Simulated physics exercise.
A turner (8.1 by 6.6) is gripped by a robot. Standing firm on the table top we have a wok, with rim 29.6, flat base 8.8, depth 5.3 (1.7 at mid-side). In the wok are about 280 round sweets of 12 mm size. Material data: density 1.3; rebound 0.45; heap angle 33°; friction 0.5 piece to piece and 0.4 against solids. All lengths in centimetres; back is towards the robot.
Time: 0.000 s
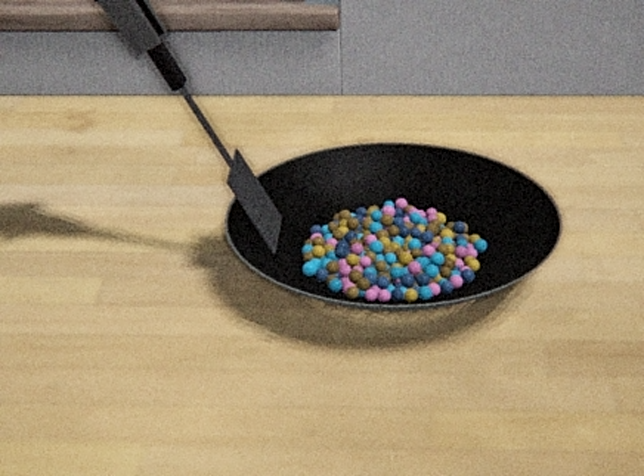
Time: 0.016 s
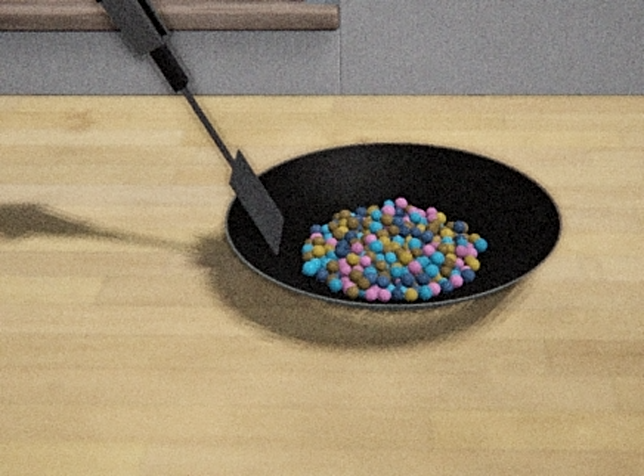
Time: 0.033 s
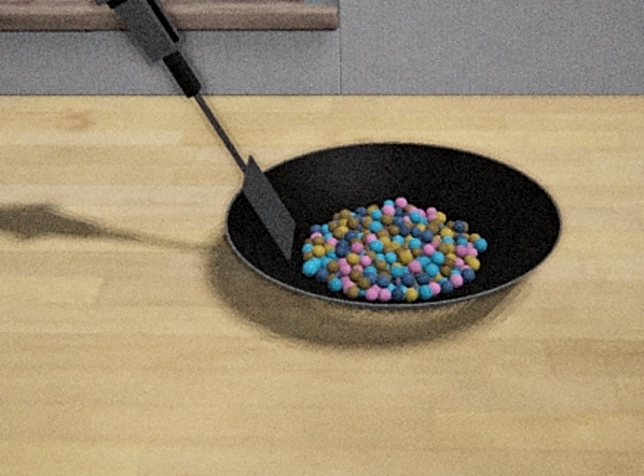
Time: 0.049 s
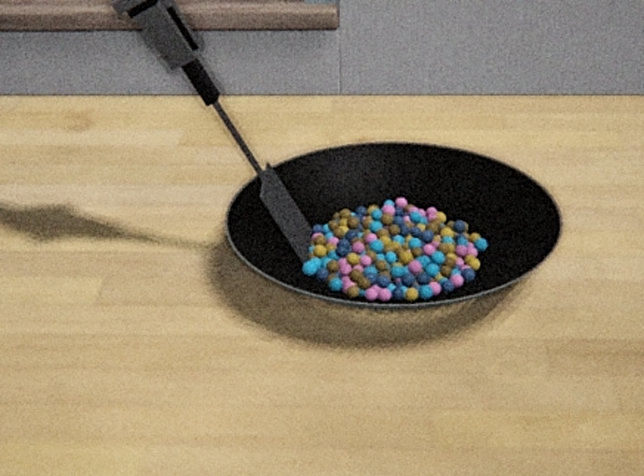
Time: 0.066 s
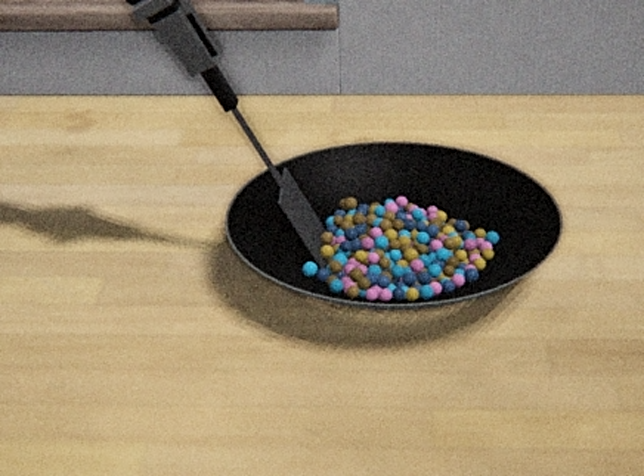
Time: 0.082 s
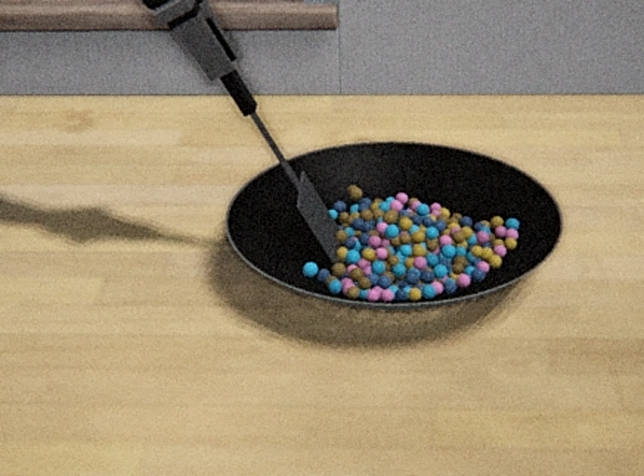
A robot arm holding a dark turner lowered it into a black wok on a wooden table top, then pushed a heap of small colourful balls a little to the right, leaving a blue one behind.
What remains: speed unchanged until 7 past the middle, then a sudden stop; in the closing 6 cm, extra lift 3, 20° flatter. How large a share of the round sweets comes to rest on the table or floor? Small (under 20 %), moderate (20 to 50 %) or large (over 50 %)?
Small.
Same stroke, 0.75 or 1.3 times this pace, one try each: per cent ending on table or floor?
Roughly 5 per cent on the first try and 20 per cent on the second.
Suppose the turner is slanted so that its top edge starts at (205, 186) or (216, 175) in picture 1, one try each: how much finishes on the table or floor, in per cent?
First try roughly 15 percent, second try roughly 10 percent.
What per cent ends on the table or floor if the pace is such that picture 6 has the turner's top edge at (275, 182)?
Near 0 in a hundred.
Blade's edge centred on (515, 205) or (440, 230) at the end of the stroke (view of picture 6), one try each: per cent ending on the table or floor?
About 40 and 5 per cent.
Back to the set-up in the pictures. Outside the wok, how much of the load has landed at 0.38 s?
It works out to about 10 in a hundred.
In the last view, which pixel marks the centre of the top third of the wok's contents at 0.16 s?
I'd say close to (484, 231).
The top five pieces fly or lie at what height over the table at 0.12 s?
Somewhere around 6 centimetres high.
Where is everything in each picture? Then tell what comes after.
The turner top edge at (232, 165), sloping 62°; upper third of the load around (383, 248), from x 310 to 480, top at y 205; 282 in the wok, in the first picture.
The turner top edge at (234, 166), sloping 62°; upper third of the load around (383, 248), from x 310 to 480, top at y 205, in the second picture.
The turner top edge at (246, 171), sloping 62°; upper third of the load around (383, 247), from x 310 to 480, top at y 205, in the third picture.
The turner top edge at (264, 179), sloping 62°; upper third of the load around (384, 247), from x 310 to 480, top at y 205, in the fourth picture.
The turner top edge at (282, 185), sloping 62°; upper third of the load around (393, 243), from x 310 to 490, top at y 205, in the fifth picture.
The turner top edge at (300, 188), sloping 62°; upper third of the load around (410, 238), from x 310 to 510, top at y 190; 282 in the wok, in the sixth picture.
After 0.12 s, sloping 62°, highest piece 6 above the table; 282 in the wok.
After 0.16 s, sloping 55°, highest piece 8 above the table; 277 in the wok, 5 on the blade or in flight.
After 0.38 s, sloping 42°, highest piece 6 above the table; 251 in the wok, 28 on the table or floor, 3 on the blade or in flight.
After 1.43 s, sloping 42°, highest piece 5 above the table; 251 in the wok, 31 on the table or floor.
In the end, 251 in the wok, 31 on the table or floor. That is 11 % on the table or floor.
